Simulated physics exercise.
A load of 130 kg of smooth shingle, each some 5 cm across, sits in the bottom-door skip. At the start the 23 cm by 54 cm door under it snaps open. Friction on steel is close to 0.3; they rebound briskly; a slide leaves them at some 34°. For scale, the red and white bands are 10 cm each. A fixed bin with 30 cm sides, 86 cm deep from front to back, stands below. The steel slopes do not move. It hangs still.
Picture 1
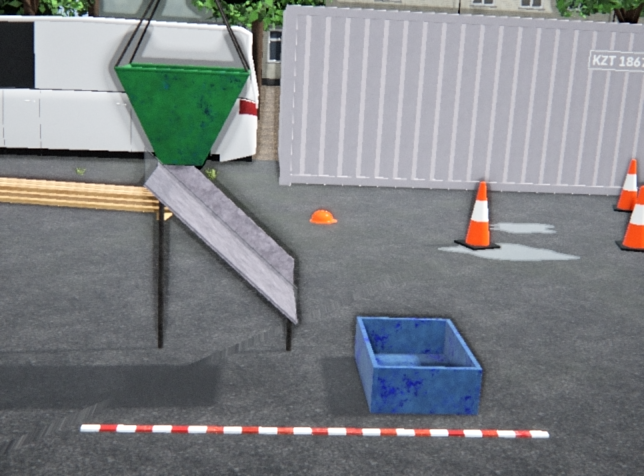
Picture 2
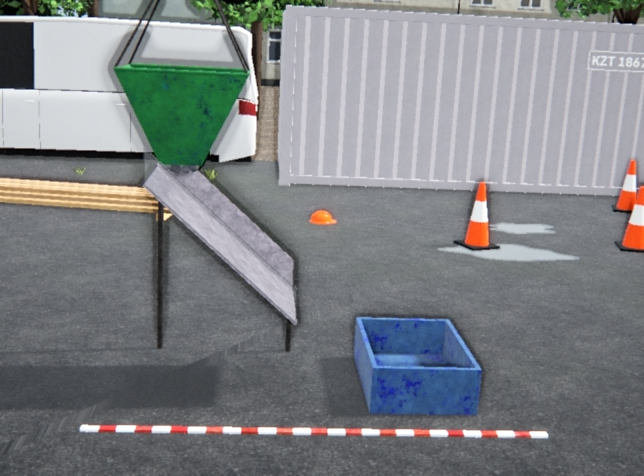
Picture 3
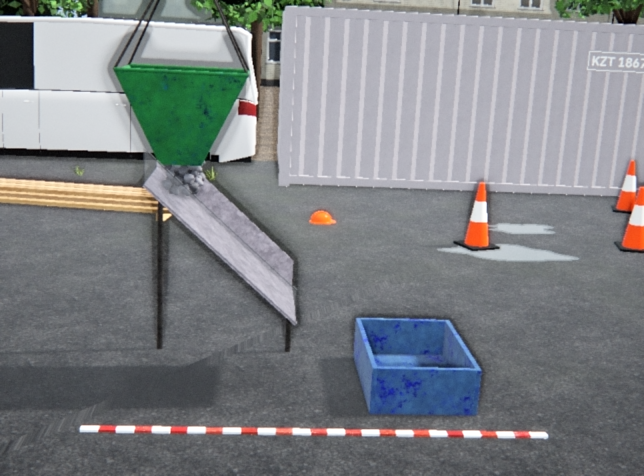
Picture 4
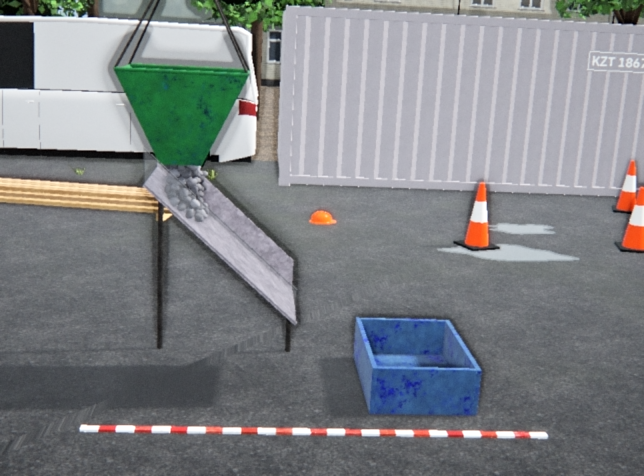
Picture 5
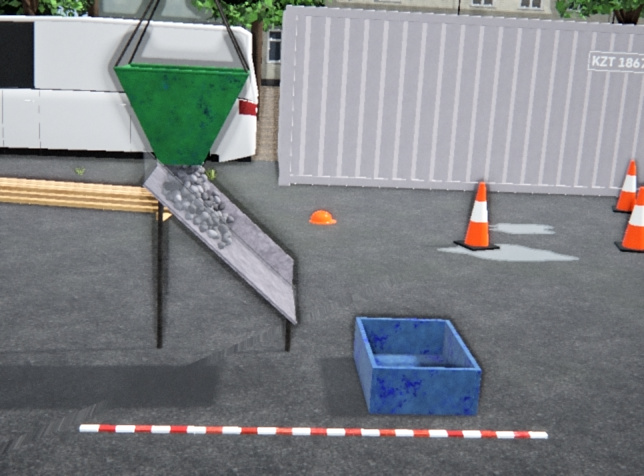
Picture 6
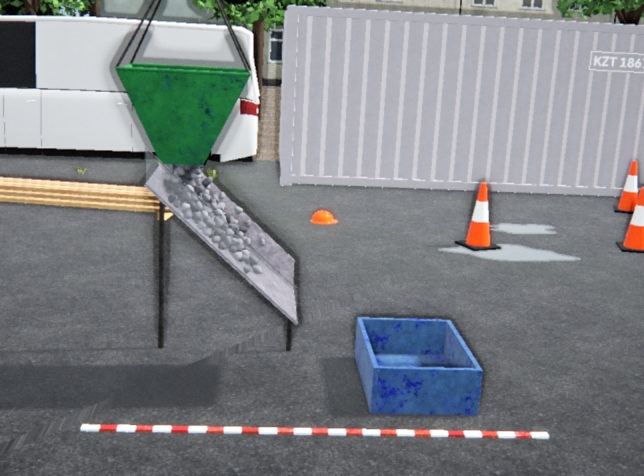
The clip shows a green hopper hanging still above a sloped grey chute, with a blue open box on the ground nearby; grey stones emerge from the hopper's bottom and slide down the chute toward the right, gradually covering more of it.
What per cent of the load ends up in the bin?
Close to 0 in a hundred.
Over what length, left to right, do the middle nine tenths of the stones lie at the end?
About 50 cm.
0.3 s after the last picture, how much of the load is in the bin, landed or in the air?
About 0 per cent by then.
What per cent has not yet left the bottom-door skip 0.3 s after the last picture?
About 20 per cent.
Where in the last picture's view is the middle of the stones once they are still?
Around (334, 376).
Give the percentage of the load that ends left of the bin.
About 95 per cent.
Then, 0.3 s after the last picture, 18 % in the bottom-door skip, 68 % on the steel, 14 % falling or lying left of the bin; the stones farthest right are at (356, 378).
Then, 0.7 s after the last picture, 0 % in the bottom-door skip, 38 % on the steel, 62 % falling or lying left of the bin; the stones farthest right are at (358, 361).
Then, 1.3 s after the last picture, 0 % in the bottom-door skip, 98 % falling or lying left of the bin, 2 % falling or lying beside or right of the bin; the stones farthest right are at (386, 362).
Then, 2.2 s after the last picture, 0 % in the bottom-door skip, 96 % falling or lying left of the bin, 4 % falling or lying beside or right of the bin; the stones farthest right are at (420, 373).
Then, 4.1 s after the last picture, 0 % in the bottom-door skip, 96 % left of the bin, 4 % beside or right of the bin; the stones farthest right are at (421, 373).
